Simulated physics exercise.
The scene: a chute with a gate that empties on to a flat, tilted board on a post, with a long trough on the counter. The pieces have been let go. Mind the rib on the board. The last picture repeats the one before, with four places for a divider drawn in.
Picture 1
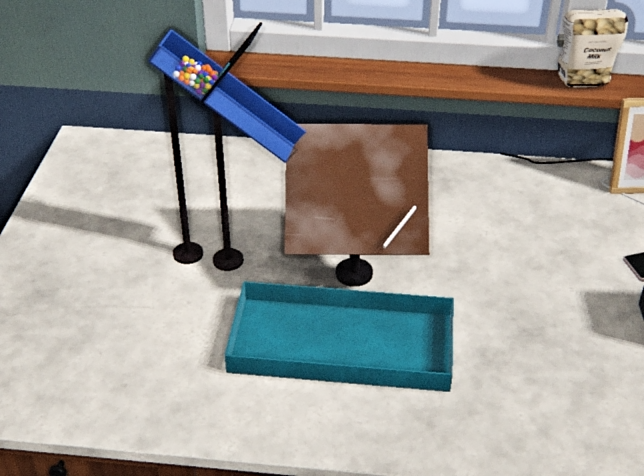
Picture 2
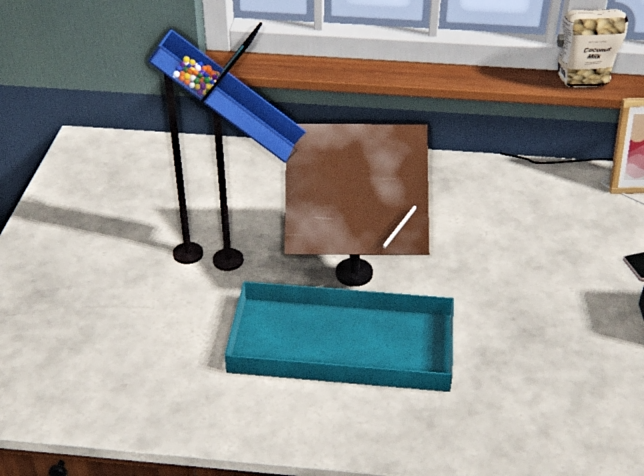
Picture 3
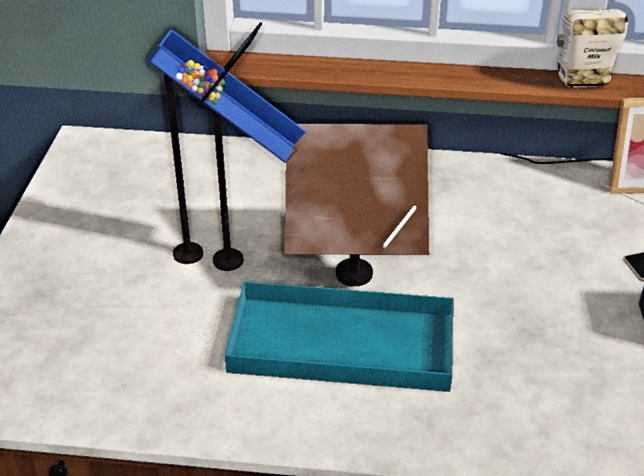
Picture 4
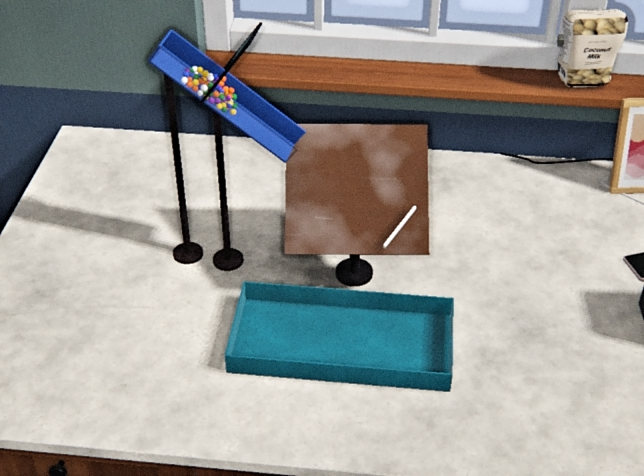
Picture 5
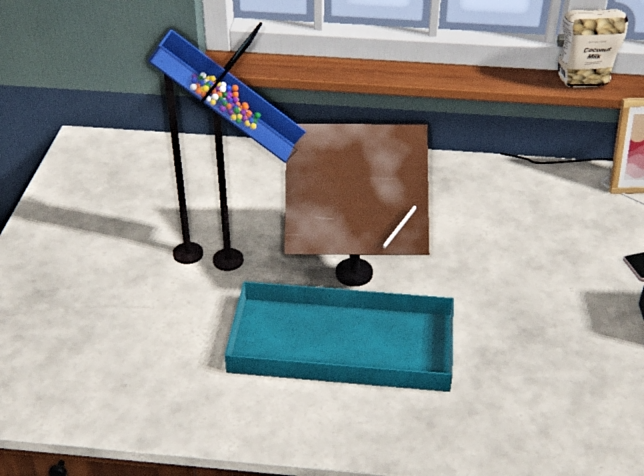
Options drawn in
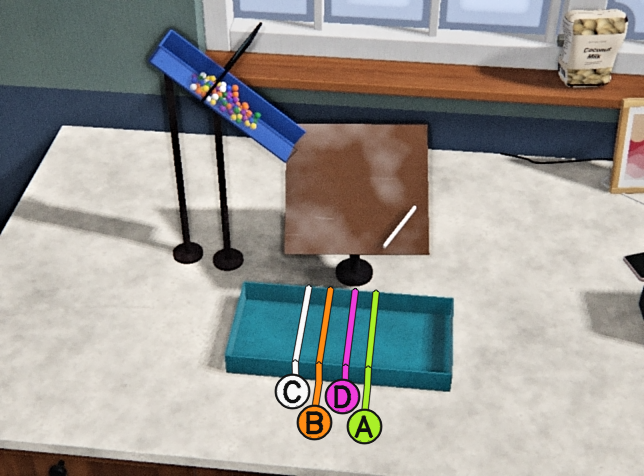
Colorful beads slide down a tilted blue chute above a brown board and an empty teal trough.
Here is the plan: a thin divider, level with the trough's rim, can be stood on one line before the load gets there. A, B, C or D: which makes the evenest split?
Go for A.
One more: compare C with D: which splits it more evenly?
Here it is line D.
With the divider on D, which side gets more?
The right side.
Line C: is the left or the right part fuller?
More lands on the right.
On the marked copy, line A crosses the front rim at (368, 367); line B crosses the front rim at (319, 363); line C crosses the front rim at (295, 361); line D crosses the front rim at (345, 365).
With A, of what is caught, close to half on the left of the divider, close to half on the right.
With B, of what is caught, a small share on the left of the divider, the bulk on the right.
With C, of what is caught, only a few on the left of the divider, all but a few on the right.
With D, of what is caught, a small share on the left of the divider, the bulk on the right.
